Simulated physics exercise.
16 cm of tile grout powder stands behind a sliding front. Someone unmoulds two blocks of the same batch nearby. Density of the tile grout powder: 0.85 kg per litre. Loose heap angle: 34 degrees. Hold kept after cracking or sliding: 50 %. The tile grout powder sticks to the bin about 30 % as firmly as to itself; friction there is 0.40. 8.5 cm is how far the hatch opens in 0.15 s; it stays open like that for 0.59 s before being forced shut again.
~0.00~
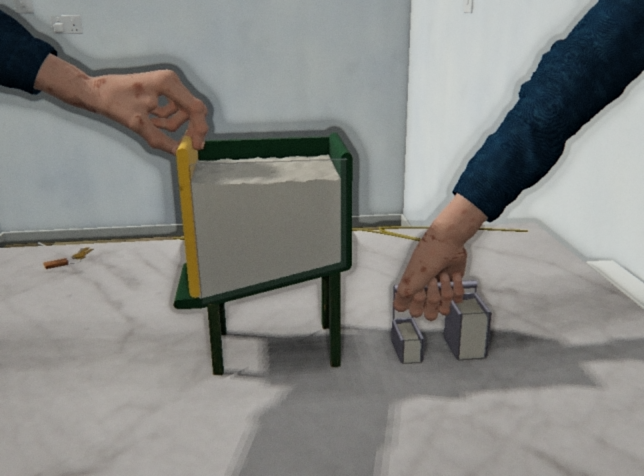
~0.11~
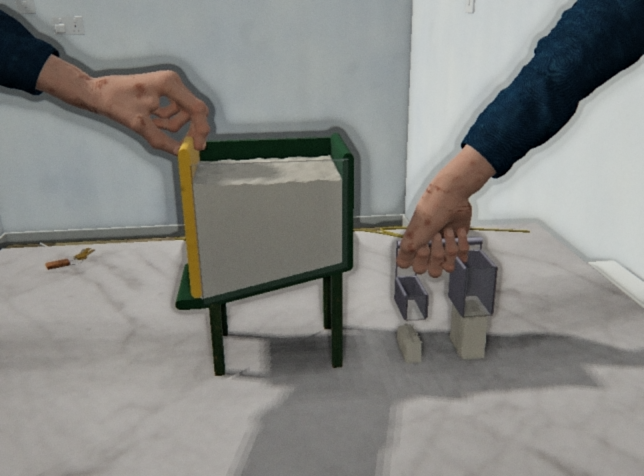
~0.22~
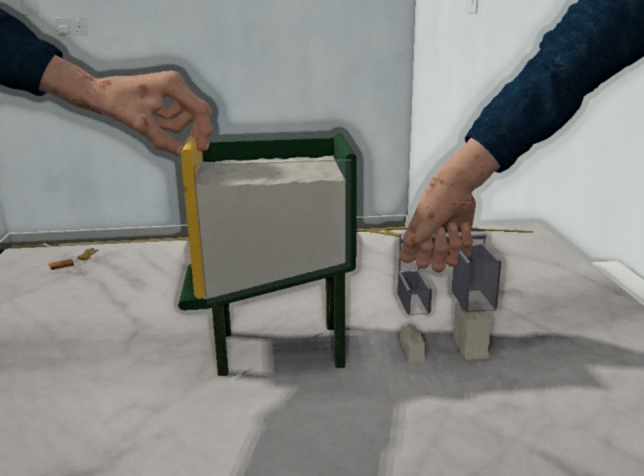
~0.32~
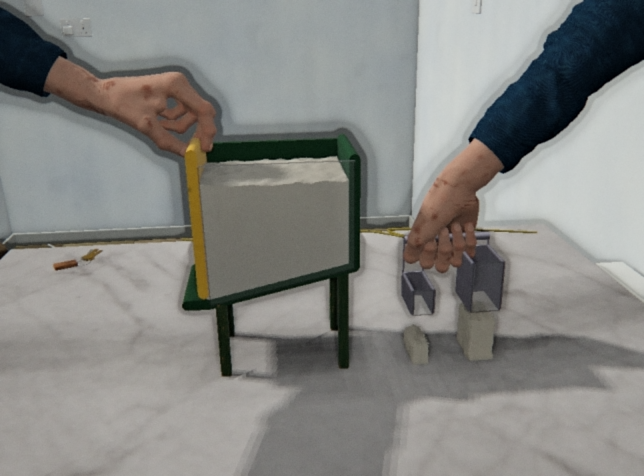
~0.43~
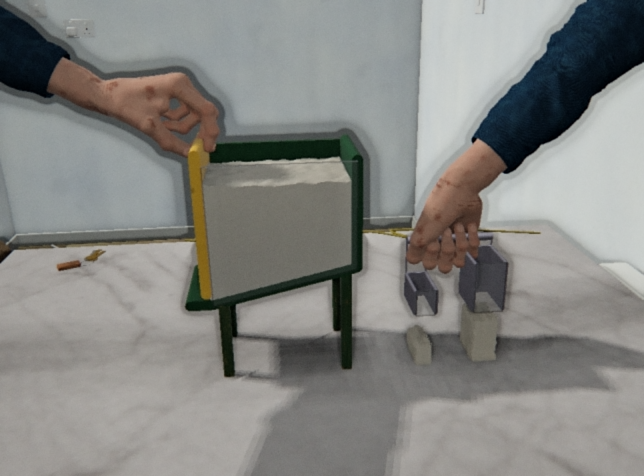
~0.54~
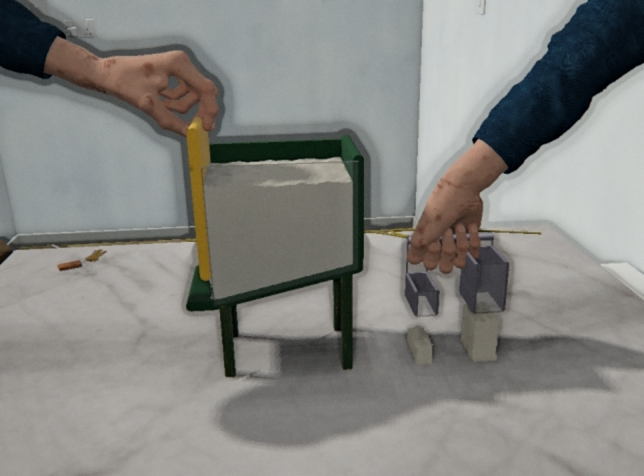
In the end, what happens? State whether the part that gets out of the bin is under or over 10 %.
Under.
After 0.73 s, the hatch is 8.5 cm open and 0 % is out.
After 0.94 s, the hatch is 8.5 cm open and 0 % is out.
After 1.16 s, the hatch is 8.5 cm open and 0 % is out.
After 1.38 s, the hatch is 2.0 cm open and 0 % is out.
After 1.62 s, the hatch is shut and 0 % is out.
